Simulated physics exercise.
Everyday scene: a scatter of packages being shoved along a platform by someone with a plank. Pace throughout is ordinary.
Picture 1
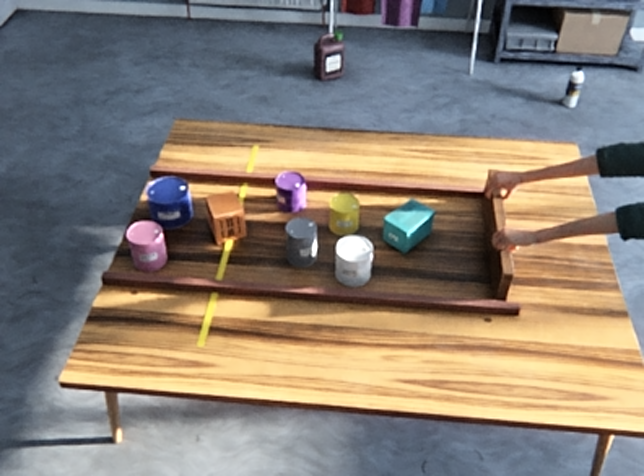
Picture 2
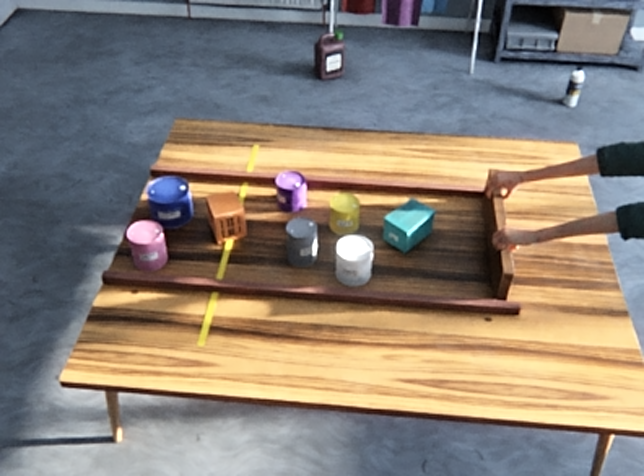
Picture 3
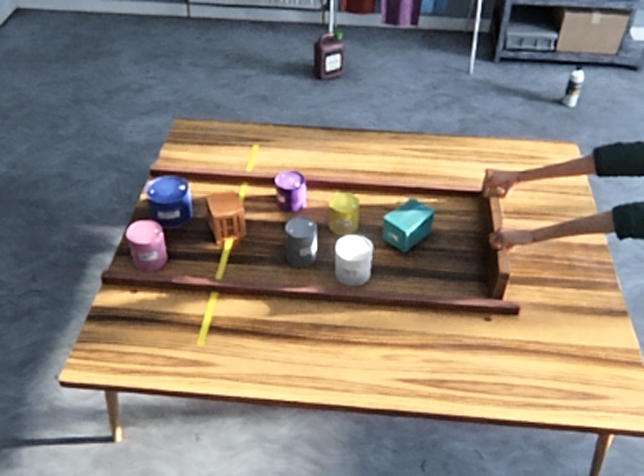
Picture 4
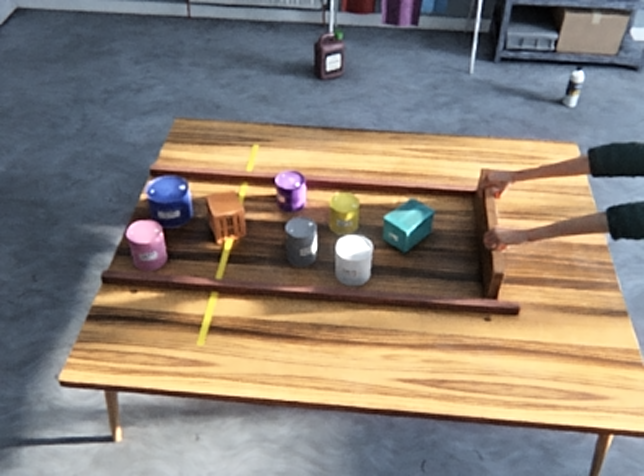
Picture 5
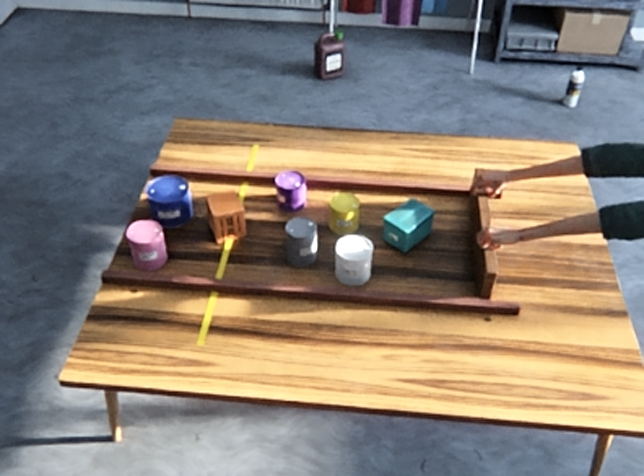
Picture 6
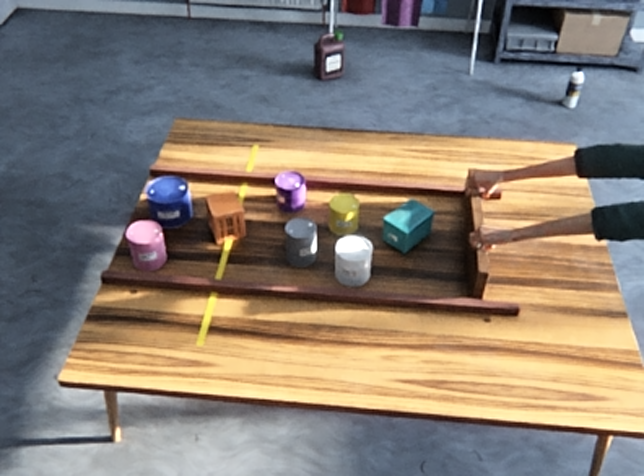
The footage shows a person's hands sliding a wooden plank slowly leftward between two rails on a table, while the pink, blue, purple, grey, yellow and white canisters, orange crate and turquoise tote ahead of it stay still.
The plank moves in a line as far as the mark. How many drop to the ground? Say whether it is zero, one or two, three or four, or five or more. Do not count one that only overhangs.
It is zero.
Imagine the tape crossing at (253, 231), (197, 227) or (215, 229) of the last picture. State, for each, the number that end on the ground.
Ground tally per try: 0 / 1 / 0.
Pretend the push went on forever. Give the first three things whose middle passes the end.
Sequence: Blue canister, then orange crate, then pink canister.
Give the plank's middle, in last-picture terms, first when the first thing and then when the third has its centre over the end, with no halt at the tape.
First around (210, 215), then around (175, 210).
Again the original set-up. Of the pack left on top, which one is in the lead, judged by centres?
The blue canister.
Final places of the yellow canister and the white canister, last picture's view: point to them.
Yellow canister at about (192, 202), white canister at about (204, 252).
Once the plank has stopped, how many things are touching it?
That comes to 3.
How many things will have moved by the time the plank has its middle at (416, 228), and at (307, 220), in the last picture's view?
At the first spot 1, then 4.
Soon after, none off yet; pink canister at rest near (147, 246); blue canister at rest near (170, 202); orange crate at rest near (226, 216).
Then, none off yet; pink canister at rest near (147, 246); blue canister at rest near (170, 202); orange crate moved a little near (212, 218).
At rest, the number that fall off is zero.
